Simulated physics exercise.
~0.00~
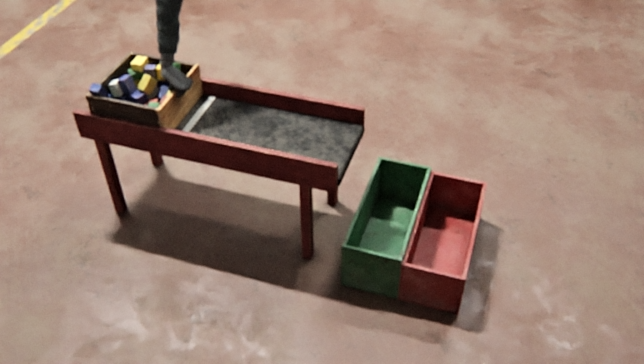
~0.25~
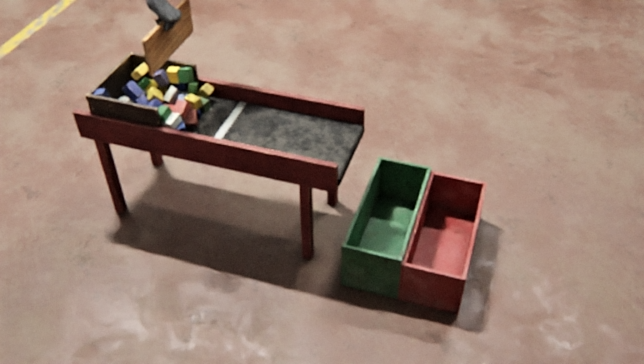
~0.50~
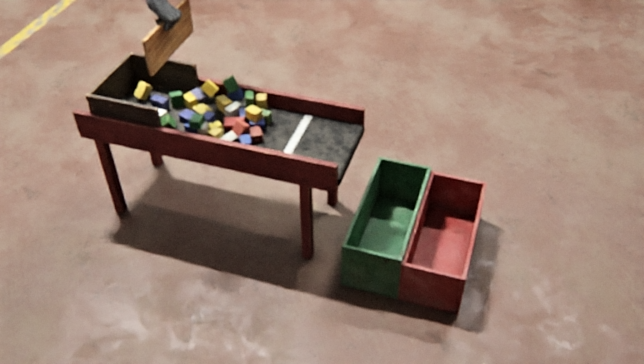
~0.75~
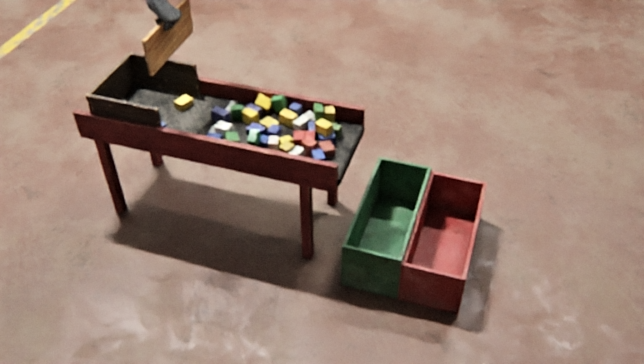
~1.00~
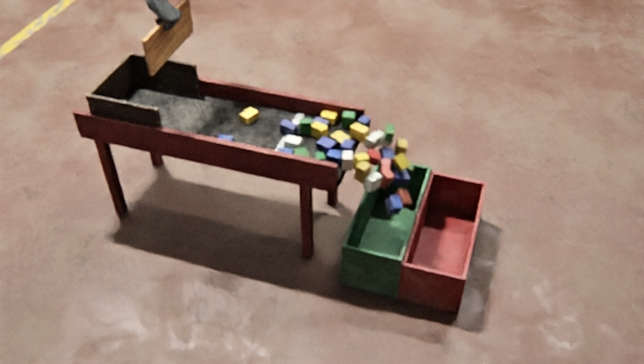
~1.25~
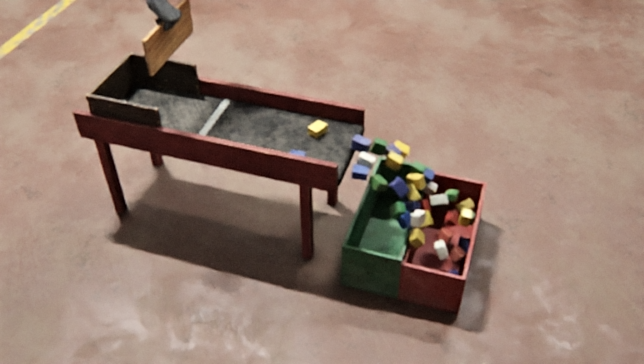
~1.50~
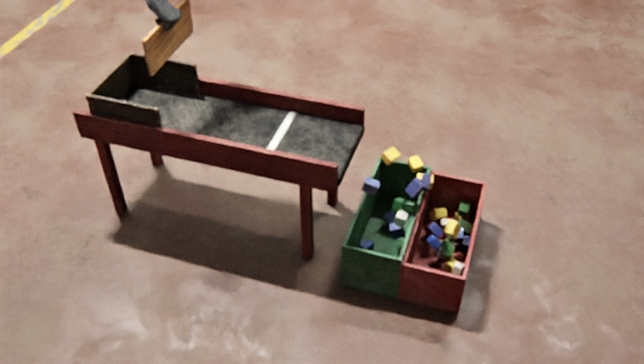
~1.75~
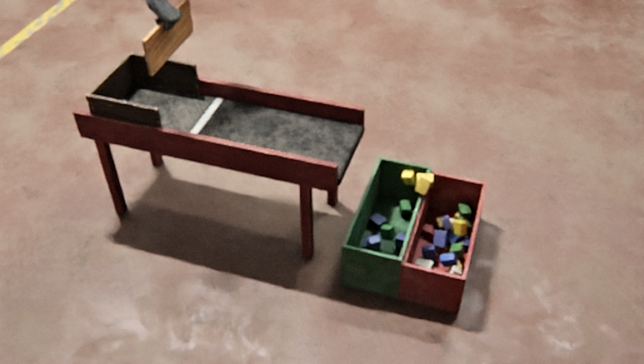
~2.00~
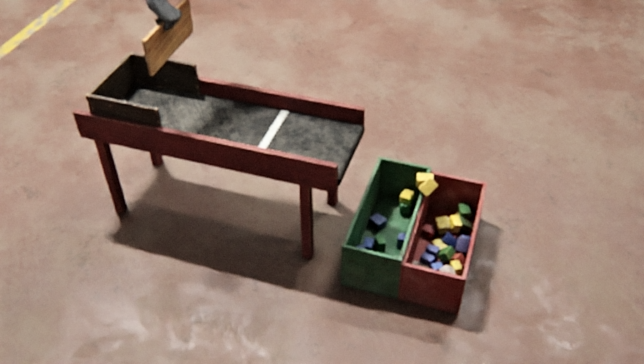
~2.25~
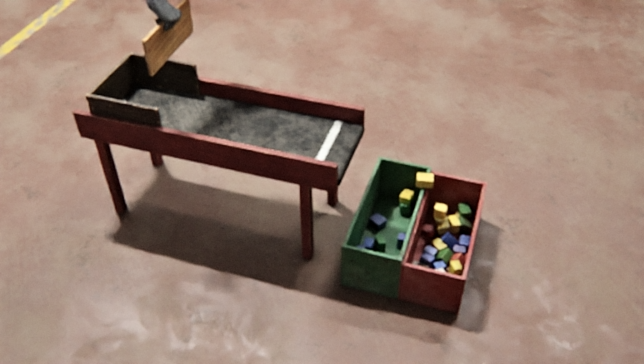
On a stained concrete floor, a gate lifted from a black pen and a belt carried a heap of colourful toy bricks right, spilling them off its end into a green bin and a red tote, with most settling in the red one.
